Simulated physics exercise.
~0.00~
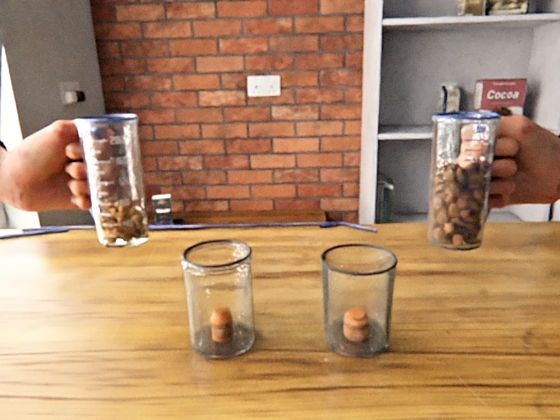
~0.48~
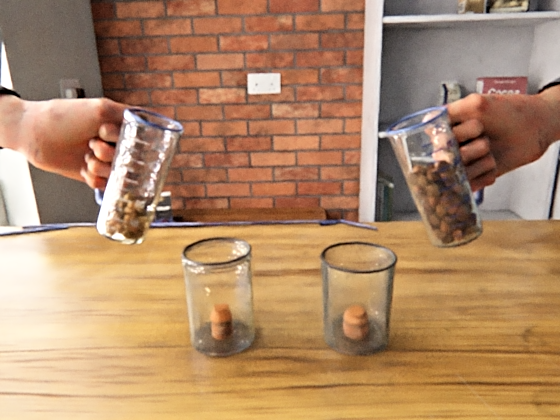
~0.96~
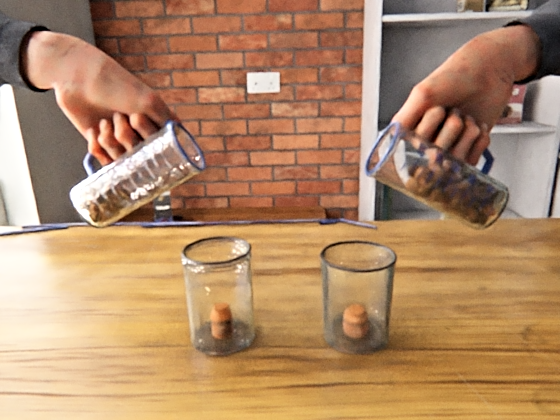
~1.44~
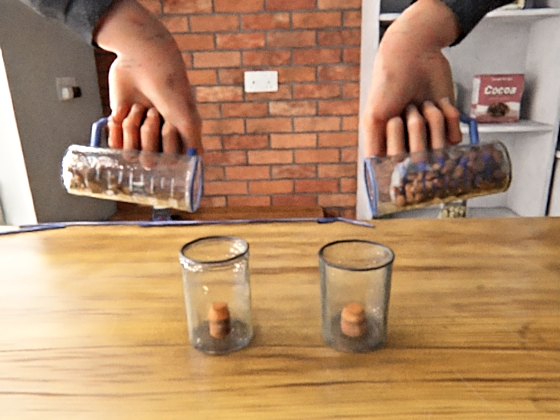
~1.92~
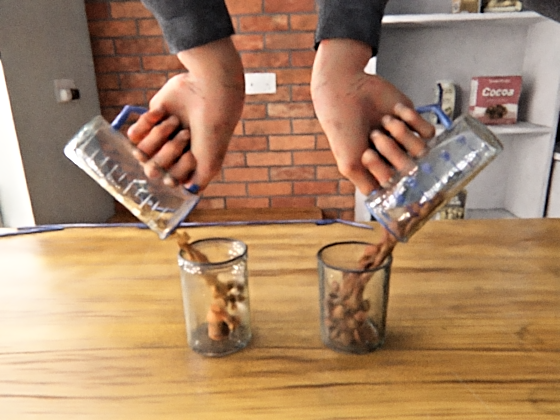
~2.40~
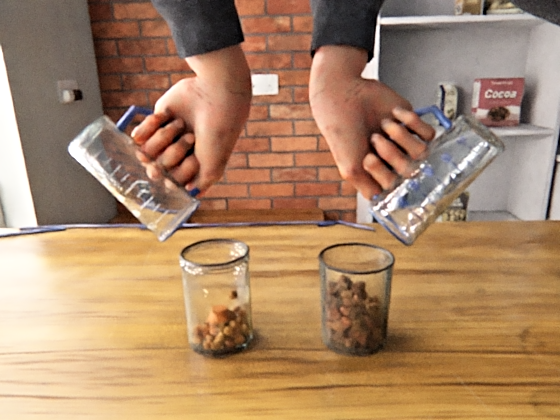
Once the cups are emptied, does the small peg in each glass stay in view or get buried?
It differs between the two glasses. The left peg still pokes out above its shallower pile, while the right one is hidden under the deeper pile.
